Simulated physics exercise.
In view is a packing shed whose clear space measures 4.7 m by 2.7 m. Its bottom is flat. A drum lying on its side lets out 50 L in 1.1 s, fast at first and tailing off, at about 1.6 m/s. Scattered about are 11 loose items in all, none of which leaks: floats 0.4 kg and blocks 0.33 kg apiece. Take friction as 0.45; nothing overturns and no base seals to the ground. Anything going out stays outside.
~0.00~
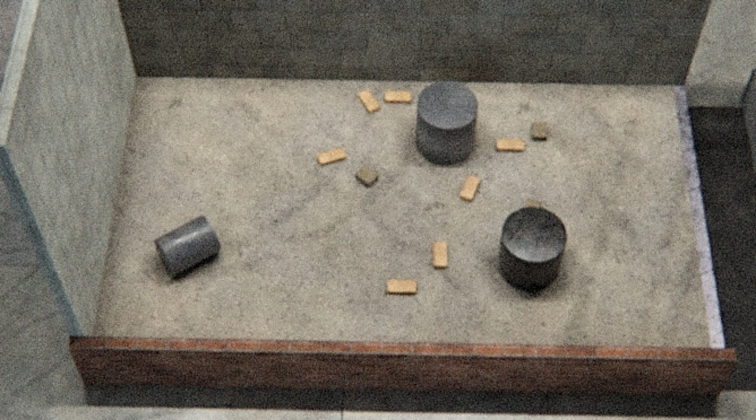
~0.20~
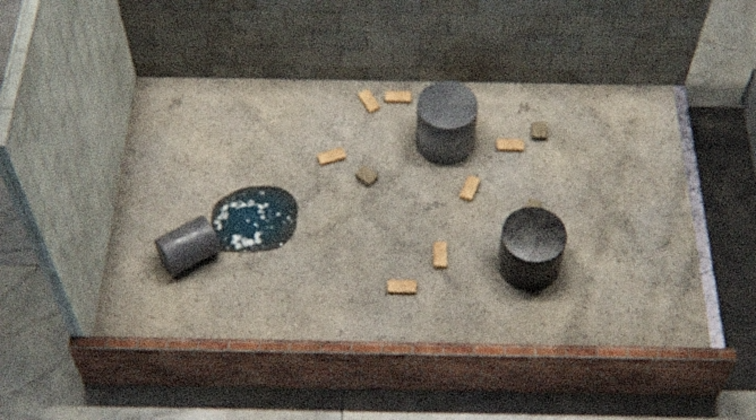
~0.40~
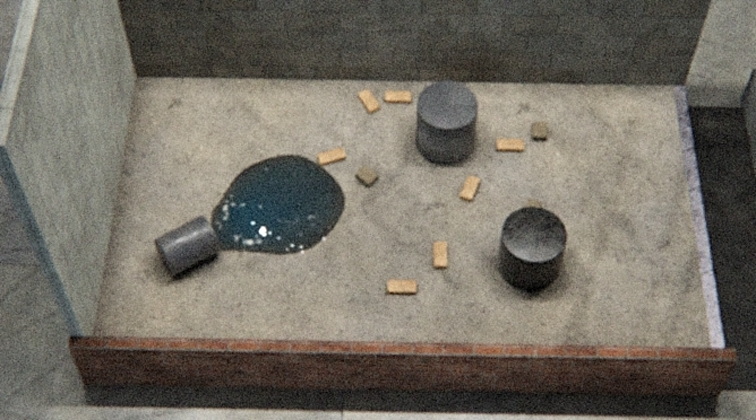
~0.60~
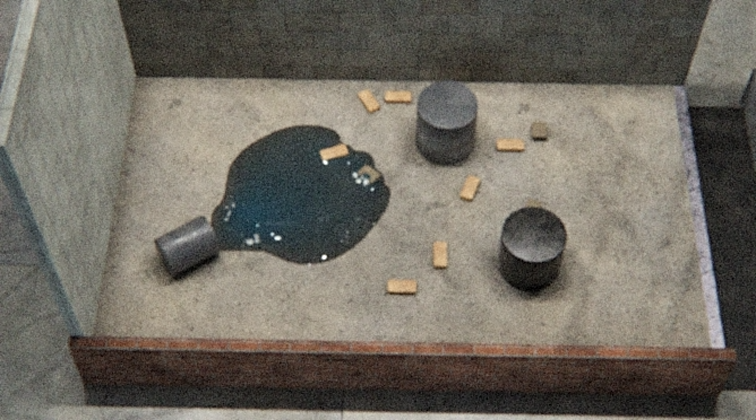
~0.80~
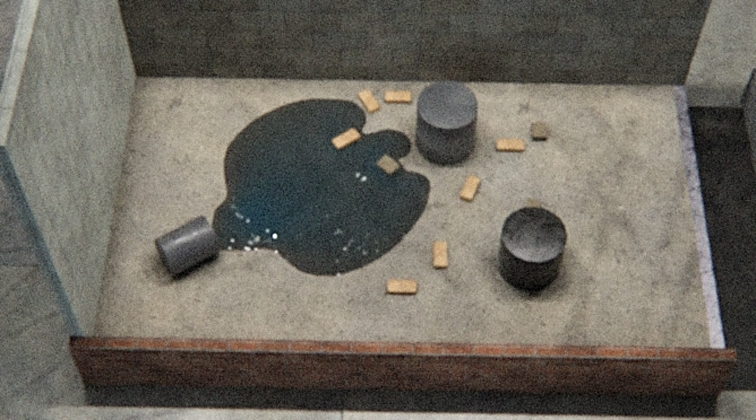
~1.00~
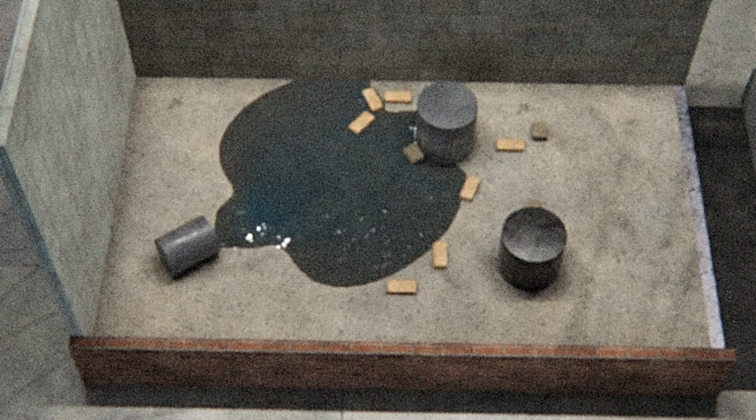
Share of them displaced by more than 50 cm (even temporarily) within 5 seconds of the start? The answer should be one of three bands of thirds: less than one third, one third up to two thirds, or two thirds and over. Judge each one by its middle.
It falls in the band one third up to two thirds.
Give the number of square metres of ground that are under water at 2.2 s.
3.0 m2.
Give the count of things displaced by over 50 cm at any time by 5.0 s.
5.
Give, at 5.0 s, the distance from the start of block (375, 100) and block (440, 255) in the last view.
Distances, as listed: 150 cm then 40 cm.
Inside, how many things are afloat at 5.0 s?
At that time, 0.
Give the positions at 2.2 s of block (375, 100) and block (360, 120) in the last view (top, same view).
Around (430, 89) and (409, 106).
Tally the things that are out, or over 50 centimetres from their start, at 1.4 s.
Tally at that time: 1.
After 1.4 s 1 of 11 are over 50 cm from their spots; 3 afloat.
After 2.2 s 4 of 11 are over 50 cm from their spots; 4 afloat.
After 3.5 s 5 of 11 are over 50 cm from their spots; 1 afloat.
After 5.0 s 5 of 11 are over 50 cm from their spots, and 5 have been at some point; 0 afloat.
